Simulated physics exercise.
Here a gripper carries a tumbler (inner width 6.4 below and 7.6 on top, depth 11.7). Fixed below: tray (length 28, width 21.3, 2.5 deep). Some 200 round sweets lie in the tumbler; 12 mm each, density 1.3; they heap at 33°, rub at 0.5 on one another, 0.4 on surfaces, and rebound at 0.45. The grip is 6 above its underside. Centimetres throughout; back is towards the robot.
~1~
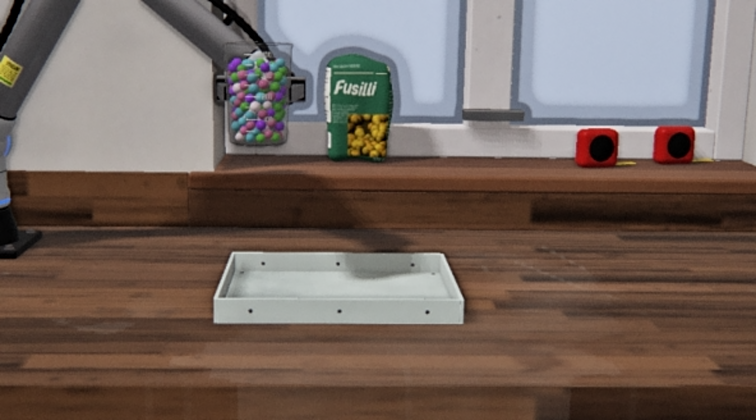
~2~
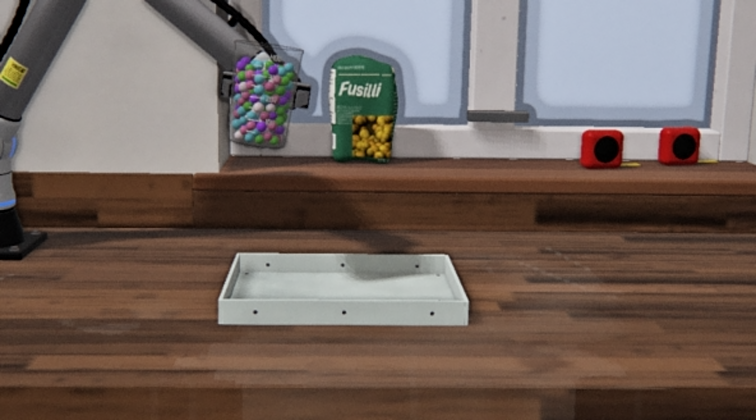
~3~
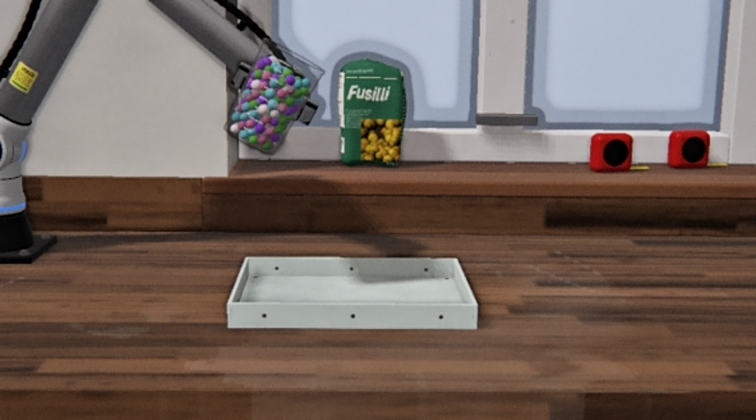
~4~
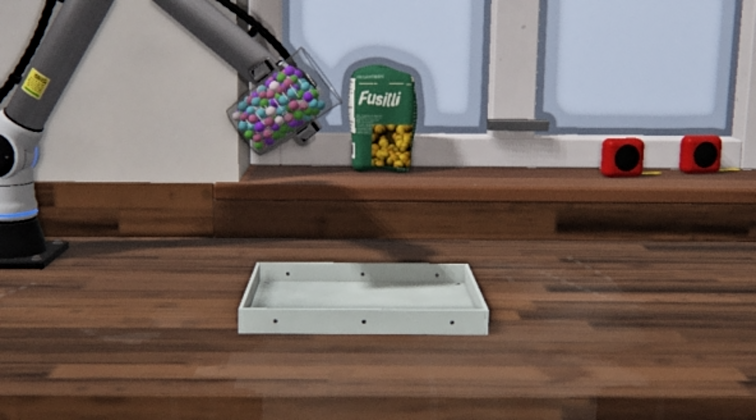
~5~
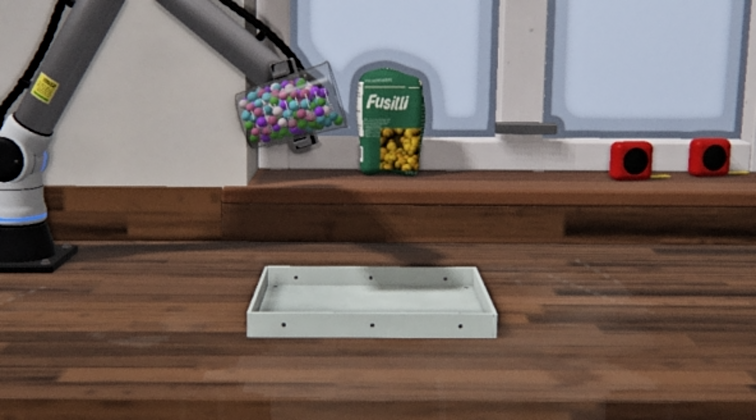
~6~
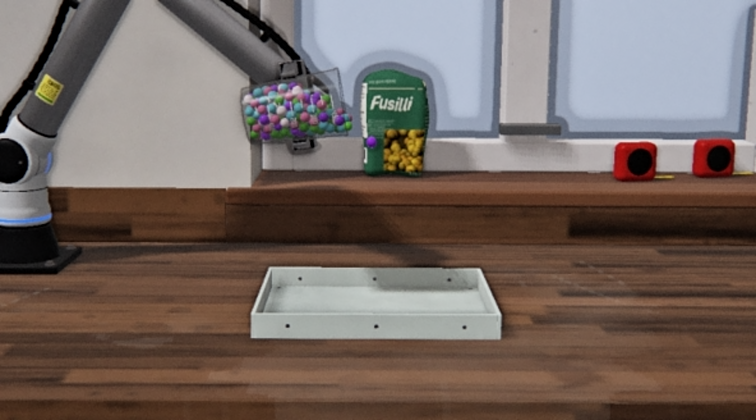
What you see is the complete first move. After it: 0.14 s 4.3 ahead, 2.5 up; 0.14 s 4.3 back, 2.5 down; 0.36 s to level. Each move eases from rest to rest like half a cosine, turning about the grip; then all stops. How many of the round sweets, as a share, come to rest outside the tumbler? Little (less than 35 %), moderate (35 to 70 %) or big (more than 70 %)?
Outside the tumbler the share is moderate, 35 to 70 %.
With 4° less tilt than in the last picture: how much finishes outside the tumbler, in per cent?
About 40 per cent.
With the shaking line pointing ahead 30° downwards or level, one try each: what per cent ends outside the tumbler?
About 25 and 40 per cent.
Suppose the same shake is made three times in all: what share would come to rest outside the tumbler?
It would be near 80 per cent.
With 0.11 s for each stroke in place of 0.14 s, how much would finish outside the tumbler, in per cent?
In that case some 80 per cent.
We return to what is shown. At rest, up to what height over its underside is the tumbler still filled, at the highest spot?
Roughly 6.0 cm.
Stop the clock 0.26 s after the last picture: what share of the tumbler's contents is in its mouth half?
Roughly 80 per cent.
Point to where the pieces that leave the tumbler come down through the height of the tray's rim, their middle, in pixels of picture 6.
Near (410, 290).
Then, 0.26 s later, tilted 81° forward, highest piece 27 above the table; 149 in the tumbler, 2 in the tray, 52 in flight or on a rim.
Then, 0.51 s later, tilted 23° forward, highest piece 30 above the table; 103 in the tumbler, 94 in the tray, 2 on the table or floor, 4 in flight or on a rim.
Then, 0.84 s later, level, highest piece 26 above the table; 102 in the tumbler, 96 in the tray, 5 on the table or floor.
Then, 1.89 s later, level, highest piece 26 above the table; 102 in the tumbler, 95 in the tray, 6 on the table or floor.
At rest, 102 in the tumbler, 95 in the tray, 6 on the table or floor. That is 50 % outside the tumbler.
